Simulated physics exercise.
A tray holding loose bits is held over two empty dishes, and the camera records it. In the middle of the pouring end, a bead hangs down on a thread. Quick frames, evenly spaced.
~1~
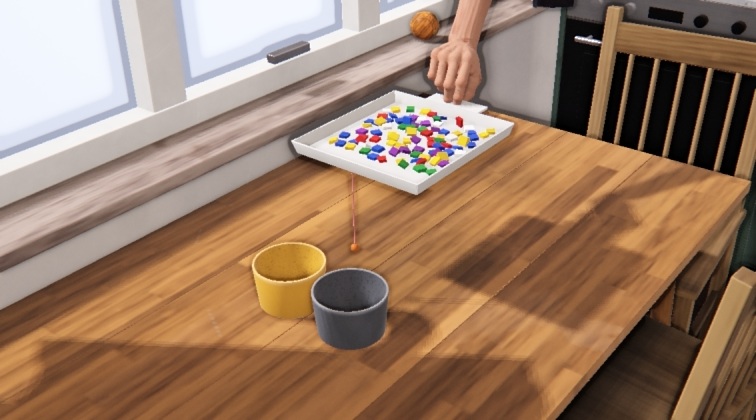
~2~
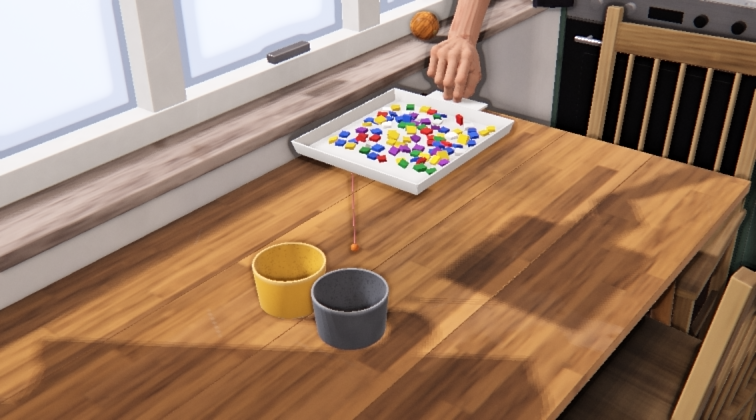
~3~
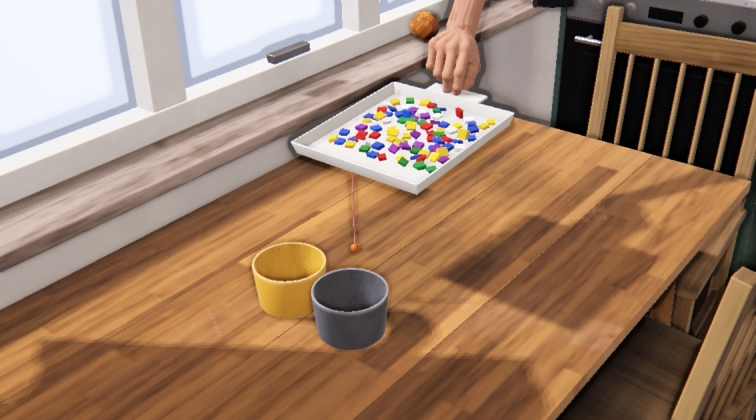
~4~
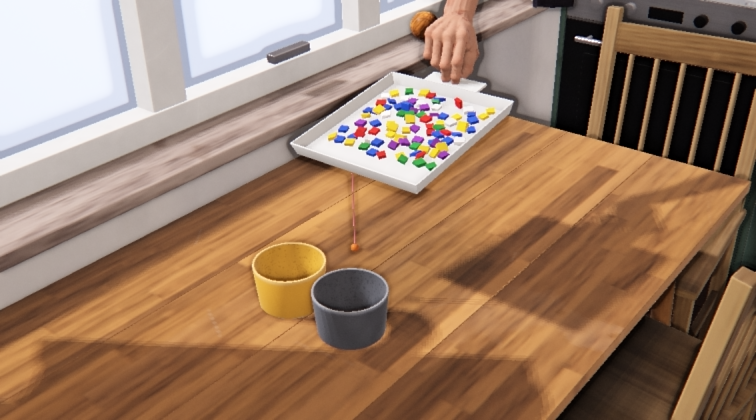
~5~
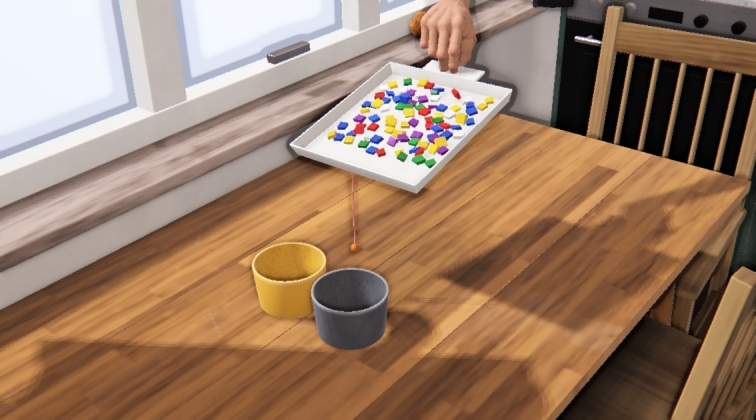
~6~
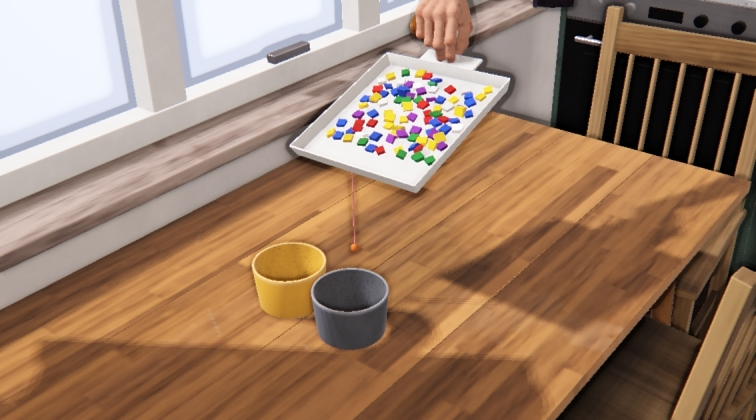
At first, a hand holds a white tray of colourful little tiles nearly level above a wooden table, near a yellow dish and a grey one, with a bead hanging on a thread. The hand then gradually raises the far end, steepening the tray toward the dishes, while the tiles stay spread across it.
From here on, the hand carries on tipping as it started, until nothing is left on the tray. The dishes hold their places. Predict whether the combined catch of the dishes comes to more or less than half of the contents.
Turns out most of it gets caught in the end.
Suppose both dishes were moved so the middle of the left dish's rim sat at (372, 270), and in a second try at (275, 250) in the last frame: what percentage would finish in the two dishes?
Trial 1 around 20 percent, trial 2 around 80 percent.
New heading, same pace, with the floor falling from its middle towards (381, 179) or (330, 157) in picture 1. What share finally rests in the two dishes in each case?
Near 40 % and, after that, 20 %.
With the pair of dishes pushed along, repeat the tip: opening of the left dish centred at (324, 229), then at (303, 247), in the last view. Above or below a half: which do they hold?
One: Not half. Two: The larger part.
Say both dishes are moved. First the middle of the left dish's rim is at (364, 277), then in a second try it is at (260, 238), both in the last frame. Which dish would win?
Left side first, Right side second.
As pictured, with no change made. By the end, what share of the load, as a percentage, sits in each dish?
Per hundred pieces, the left dish ends with about 40 and the right dish with about 30.
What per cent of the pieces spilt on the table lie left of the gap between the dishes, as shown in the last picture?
That's about 30 per cent of the spill.
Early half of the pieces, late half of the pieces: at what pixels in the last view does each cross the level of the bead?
The first part passes (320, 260); everything after passes (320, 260).
Just after the last frame, tray tipped steeply; almost all on the tray; about a tenth in the air.
A moment on, tray tipped right over; roughly two thirds on the tray; about a tenth in the right dish; about a tenth in the left dish; about a tenth outside both; about a tenth in the air.
Further on, tray tipped past a quarter turn; roughly a third in the right dish; roughly half in the left dish; roughly a quarter outside both.
When it is over, tray tipped past a quarter turn; roughly a third in the right dish; roughly half in the left dish; roughly a quarter outside both.
